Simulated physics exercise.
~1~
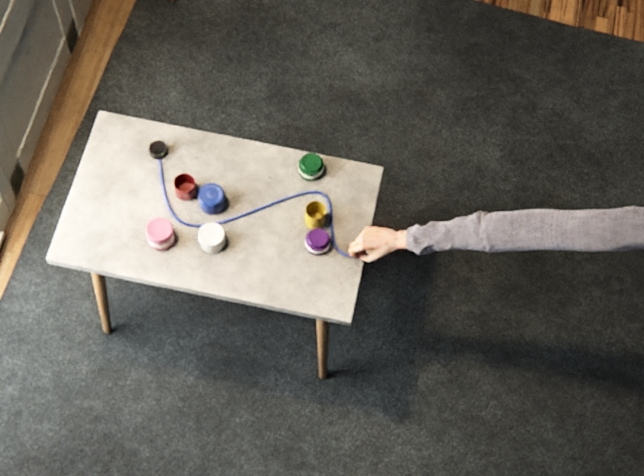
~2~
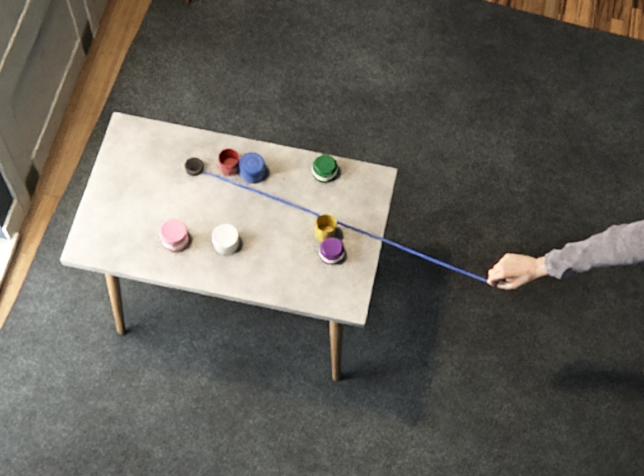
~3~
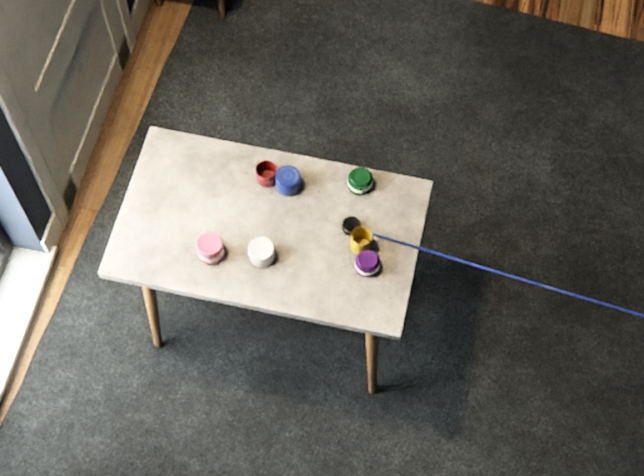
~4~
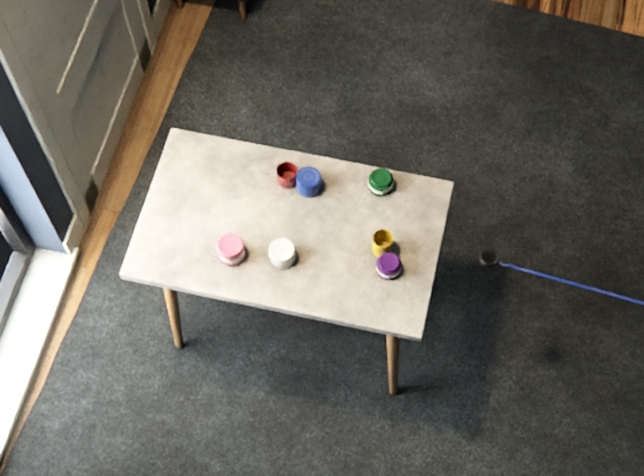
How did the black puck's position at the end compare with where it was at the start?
It started on the tabletop near the far left corner, and by the end it was off the table, beyond the right edge, with the blue cord still attached.
A hand pulled a blue cord to the right across a pale table, straightening it so the blue tub and red cup shifted toward the far edge and the yellow cup and purple jar nudged nearer, before the black puck slid off the right side.
